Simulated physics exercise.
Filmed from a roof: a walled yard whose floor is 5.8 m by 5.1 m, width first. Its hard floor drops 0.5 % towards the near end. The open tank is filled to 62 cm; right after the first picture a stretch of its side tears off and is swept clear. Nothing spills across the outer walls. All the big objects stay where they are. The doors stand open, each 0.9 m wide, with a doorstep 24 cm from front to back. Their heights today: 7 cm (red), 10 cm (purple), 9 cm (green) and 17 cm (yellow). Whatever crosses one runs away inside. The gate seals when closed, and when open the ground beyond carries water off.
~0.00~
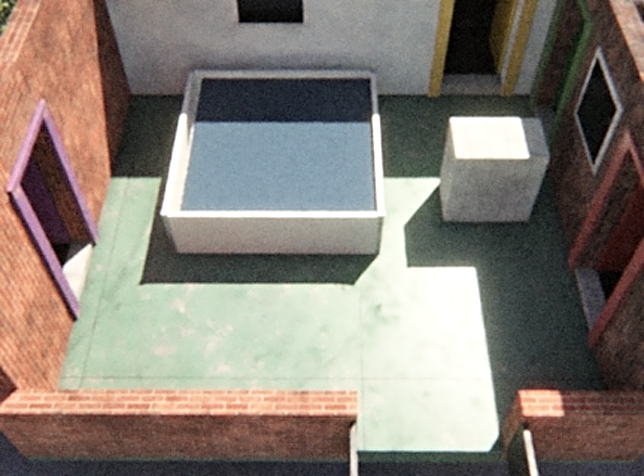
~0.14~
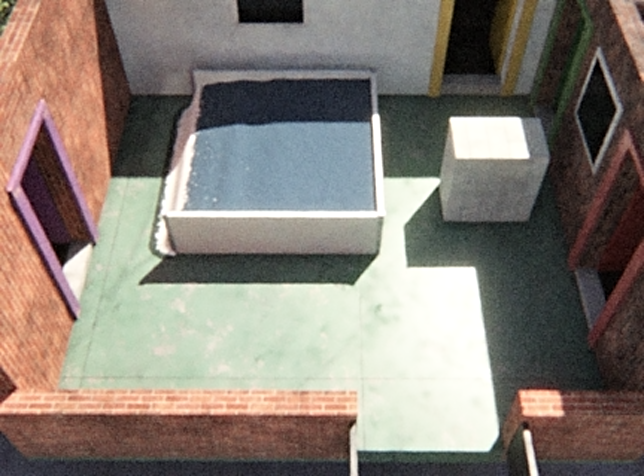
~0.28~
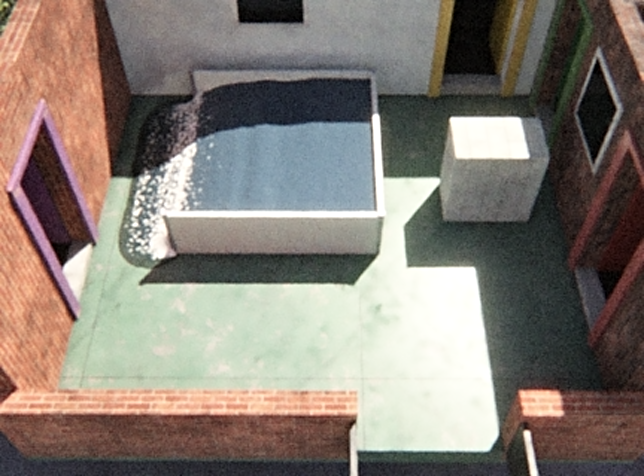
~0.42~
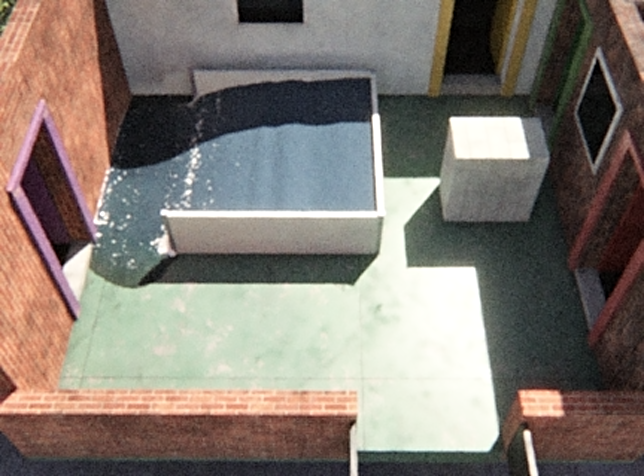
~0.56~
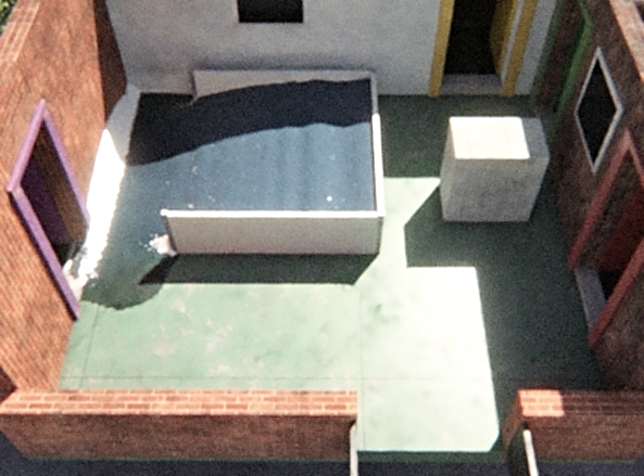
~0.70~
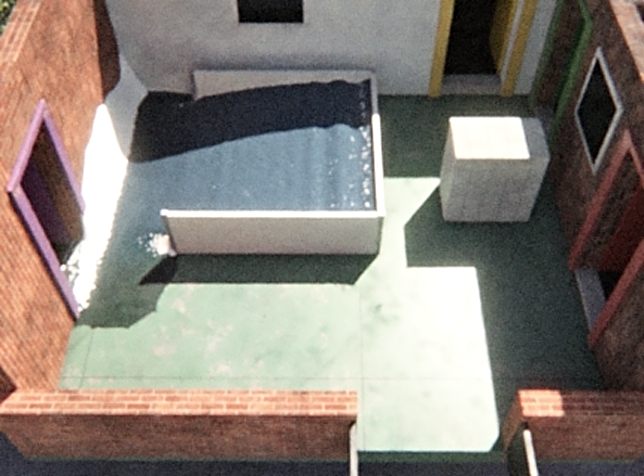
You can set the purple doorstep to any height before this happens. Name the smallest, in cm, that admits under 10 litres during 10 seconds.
About 30 cm.
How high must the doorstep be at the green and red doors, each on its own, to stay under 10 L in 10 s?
Roughly 20 cm at green and 14.5 cm at red.
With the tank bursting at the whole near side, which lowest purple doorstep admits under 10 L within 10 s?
About 15 cm.
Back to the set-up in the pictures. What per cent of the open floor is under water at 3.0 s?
About 50 per cent.
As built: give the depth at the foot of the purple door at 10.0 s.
Roughly 10.0 cm deep.
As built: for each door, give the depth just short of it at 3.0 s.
In cm: Red 0, purple 22, green 15, yellow 7.
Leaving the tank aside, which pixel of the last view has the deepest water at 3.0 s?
Near (49, 425).
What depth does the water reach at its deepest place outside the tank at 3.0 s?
Up to some 40 cm.
After 1.4 s water covers 20 % of the floor, deepest (57 cm) near (132, 96); 26 cm at the purple door, 32 litres in over its 10 cm doorstep.
After 3.0 s water covers 50 % of the floor, deepest (40 cm) near (49, 425); 22 cm at the purple door, 157 litres in over its 10 cm doorstep.
After 10.0 s water covers 100 % of the floor, deepest (16 cm) near (577, 428); 10 cm at the purple door, 265 litres in over its 10 cm doorstep.
At the purple door as built, the water arrived by 0.6 s and peaked near 27 cm at 1.8 s.
With a doorstep of 27 cm, 21 litres would have come in within the 10 s; with 36.5 cm, 1 litre. So under 10 litres takes about 30 cm.
